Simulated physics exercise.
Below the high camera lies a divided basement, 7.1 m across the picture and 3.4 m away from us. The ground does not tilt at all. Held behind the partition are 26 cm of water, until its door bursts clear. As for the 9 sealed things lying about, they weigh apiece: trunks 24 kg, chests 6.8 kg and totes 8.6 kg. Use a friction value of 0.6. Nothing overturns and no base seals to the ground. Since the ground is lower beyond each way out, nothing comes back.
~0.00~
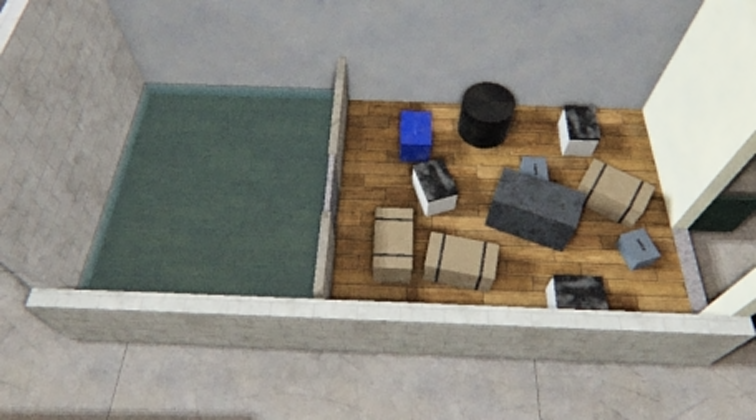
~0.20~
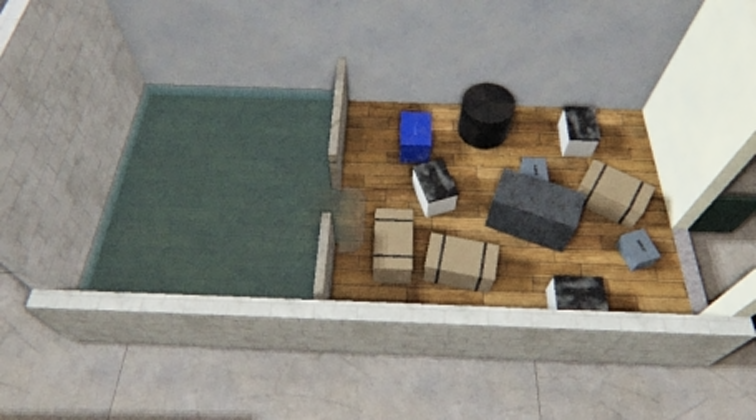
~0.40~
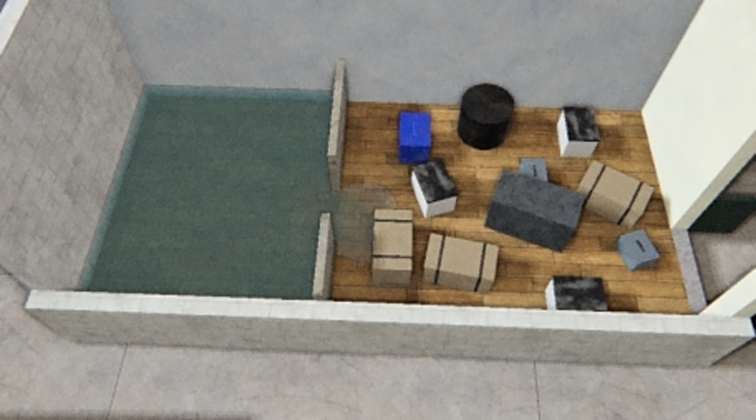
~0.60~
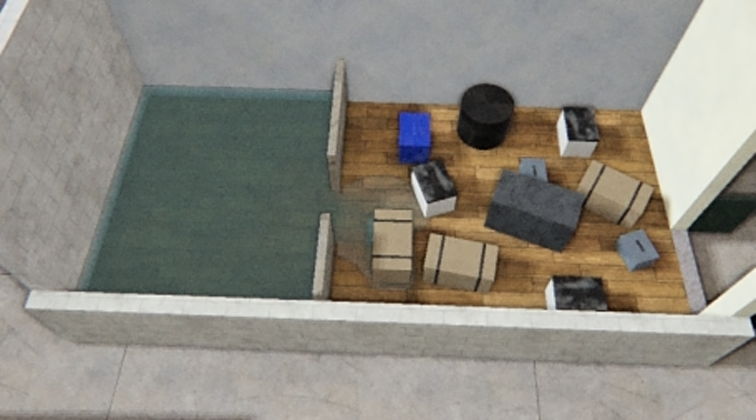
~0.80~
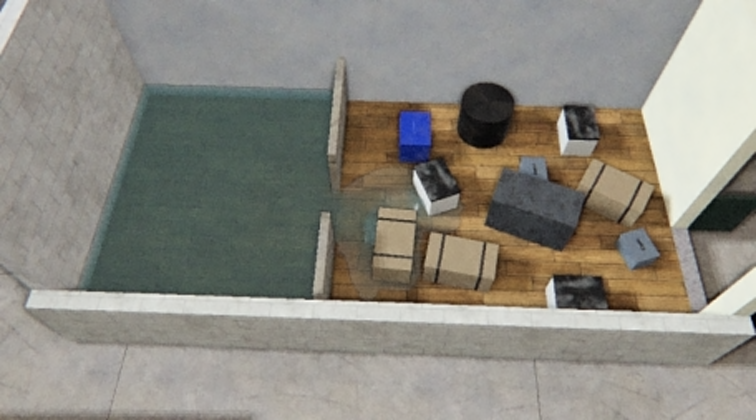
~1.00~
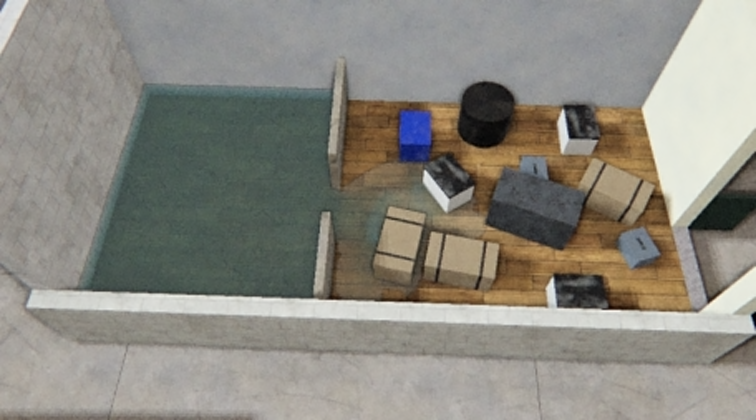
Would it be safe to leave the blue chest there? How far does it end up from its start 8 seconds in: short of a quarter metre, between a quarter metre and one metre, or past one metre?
Afterwards it is a bit out of place.
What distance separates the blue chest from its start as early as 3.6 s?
By then it has shifted roughly 30 cm.
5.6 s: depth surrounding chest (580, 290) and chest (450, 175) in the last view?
Some 4 cm at the first, some 9 cm at the second.
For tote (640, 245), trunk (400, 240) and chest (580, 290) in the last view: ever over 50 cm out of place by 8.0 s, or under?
Listed order: Below the mark, above the mark and above the mark.
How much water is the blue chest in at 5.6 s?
Depth: About 4 cm.
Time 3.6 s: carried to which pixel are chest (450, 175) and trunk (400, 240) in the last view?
About (564, 114) for the first and (437, 253) for the second.
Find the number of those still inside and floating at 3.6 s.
It comes to 2 of them.
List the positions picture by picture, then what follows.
The first picture shows the blue chest at (416, 128), on the bottom; water covers 9.4 m2; 0 of 9 have shifted.
The second picture shows the blue chest at (416, 129) rests on the ground; water covers 9.8 m2; 0 of 9 have shifted.
The third picture shows the blue chest at (415, 129), on the bottom; water covers 10.1 m2; 0 of 9 have shifted.
The fourth picture shows the blue chest at (415, 129), on the bottom; water covers 10.6 m2; 0 of 9 have shifted.
The fifth picture shows the blue chest at (415, 128) rests on the ground; 10.9 m2 under water; 0 of 9 have shifted.
The sixth picture shows the blue chest at (416, 128) rests on the ground; 11.6 m2 under water; 2 of 9 have shifted.
After 1.6 s the blue chest is near (416, 126), 0.0 m from its start, aground; 0 of 9 are out; 0 afloat.
After 3.6 s the blue chest is near (419, 111), 0.3 m from its start, afloat; 0 of 9 are out; 2 afloat.
After 5.6 s the blue chest is near (394, 108), 0.4 m from its start, afloat; 0 of 9 are out; 5 afloat.
After 8.0 s the blue chest is near (393, 150), 0.5 m from its start, afloat; 0 of 9 are out; 9 afloat.
